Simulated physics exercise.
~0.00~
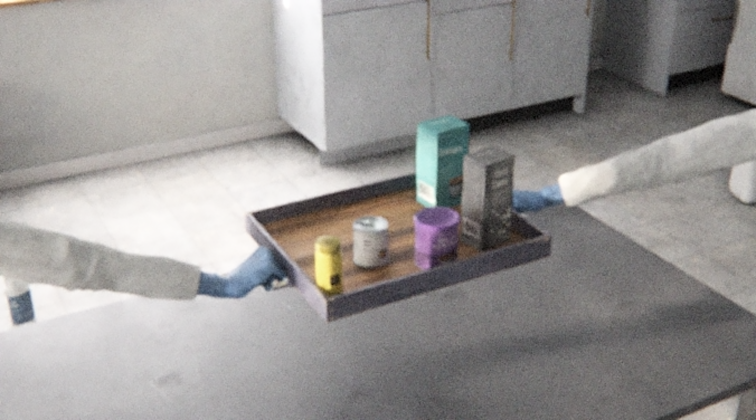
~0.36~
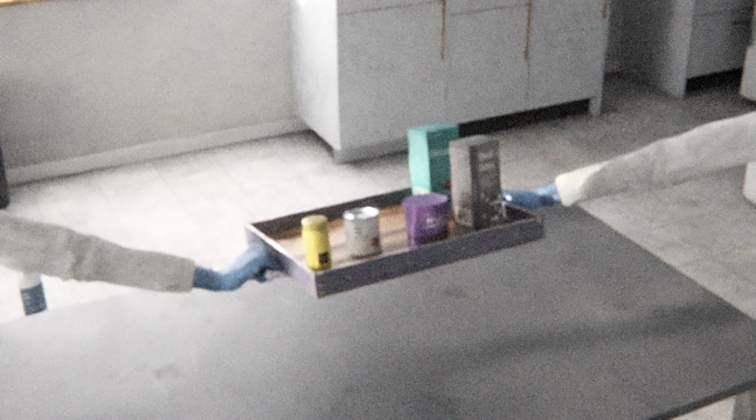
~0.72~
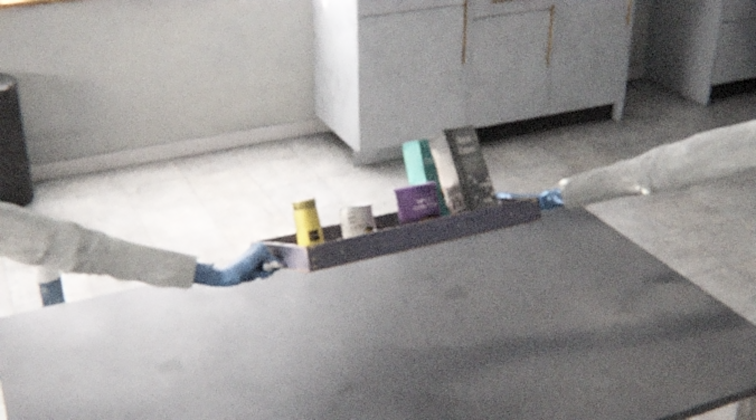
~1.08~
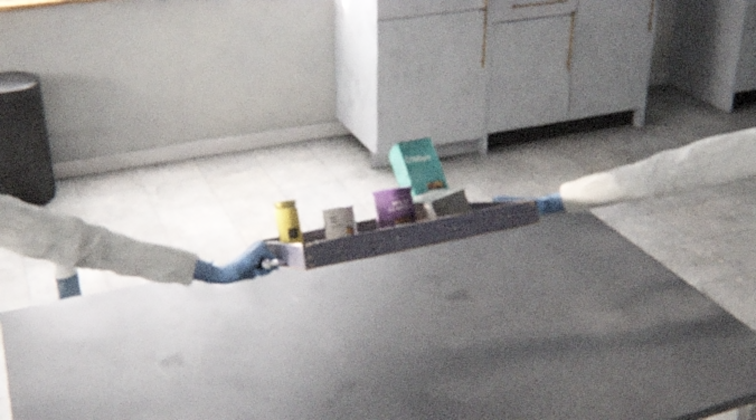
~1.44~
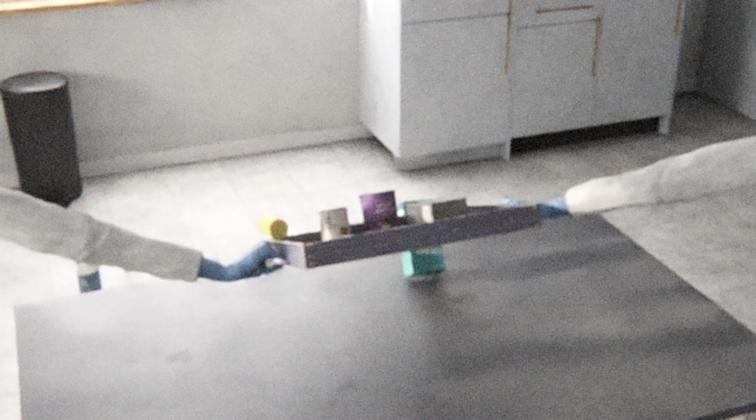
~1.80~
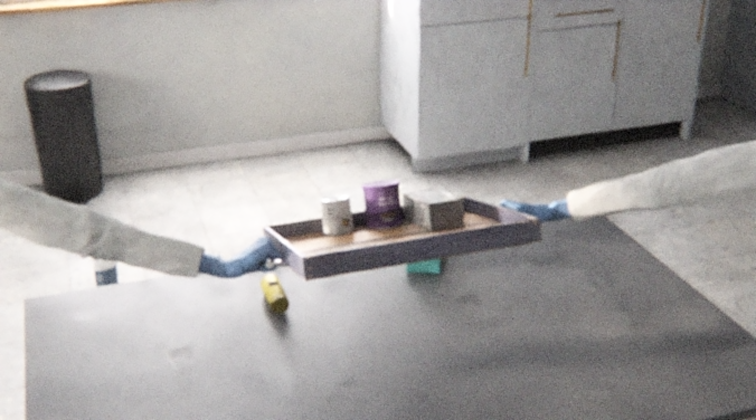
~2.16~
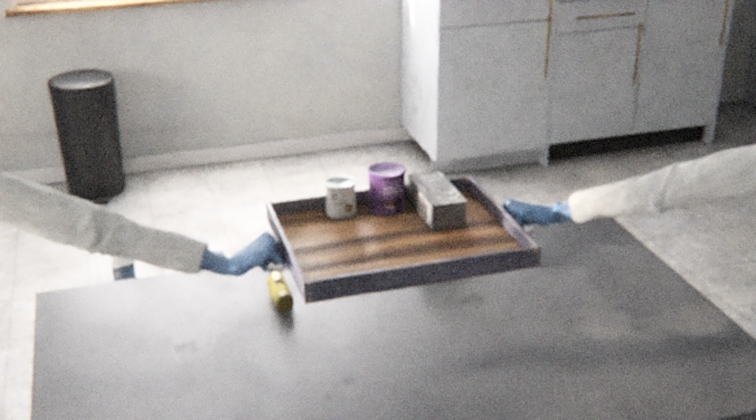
Hand-held tray dipping at its far edge and levelling, turquoise carton and yellow shaker falling off, grey carton lying toppled on it.
